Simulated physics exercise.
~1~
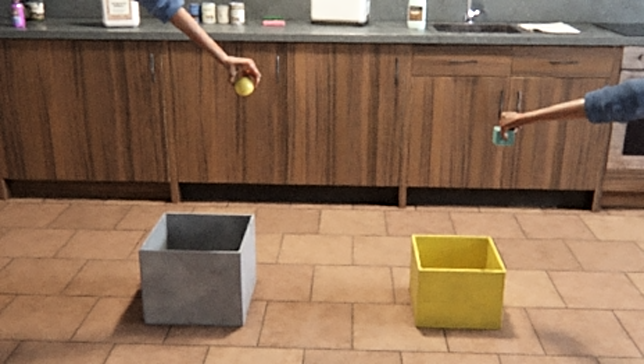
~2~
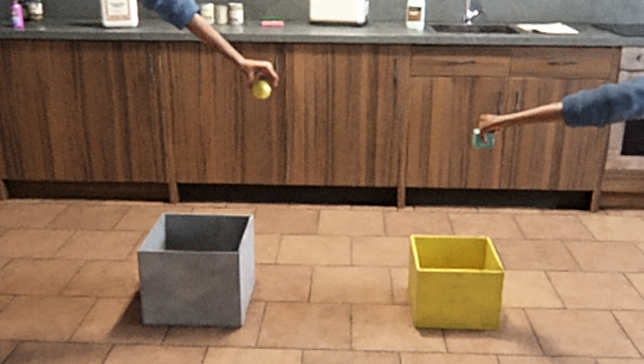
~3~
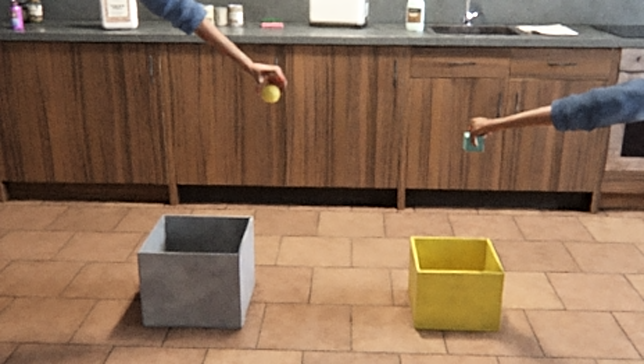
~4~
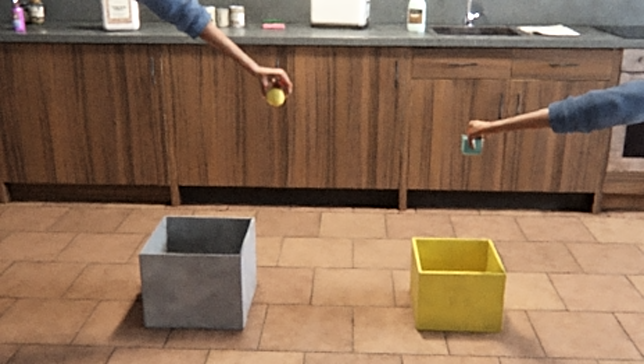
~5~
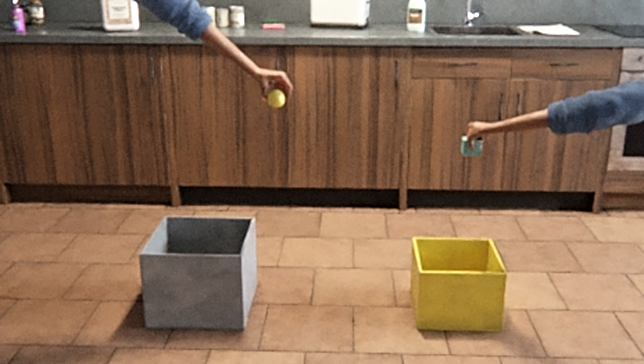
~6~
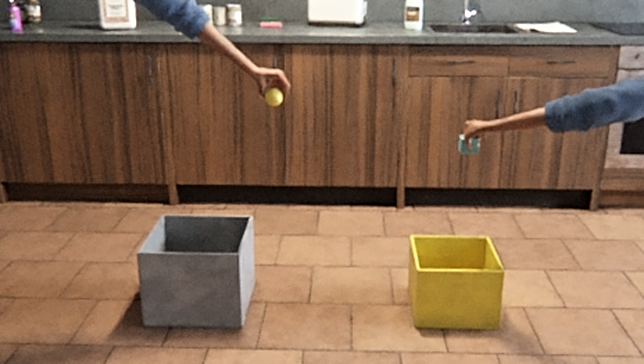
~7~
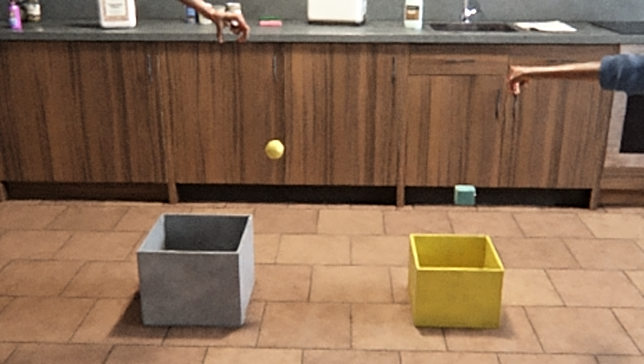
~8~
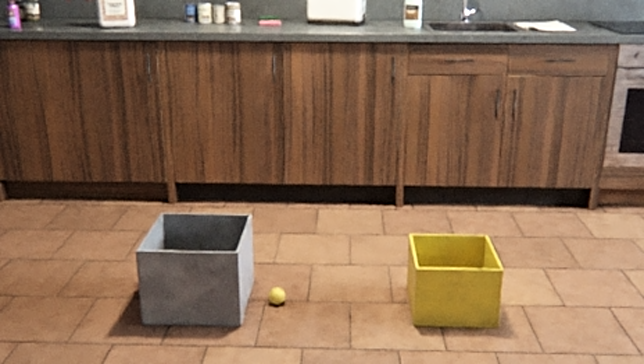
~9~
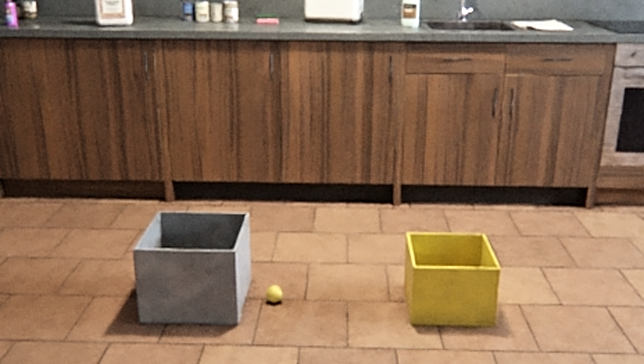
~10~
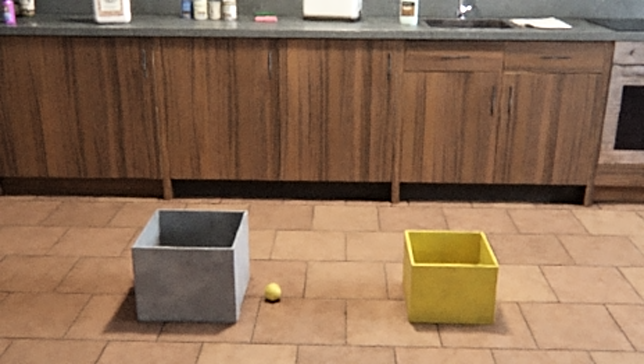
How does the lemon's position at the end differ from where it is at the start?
At the start the lemon is held in a hand up in front of the cabinets, and at the end it rests on the tiled floor, just to the right of the gray crate.
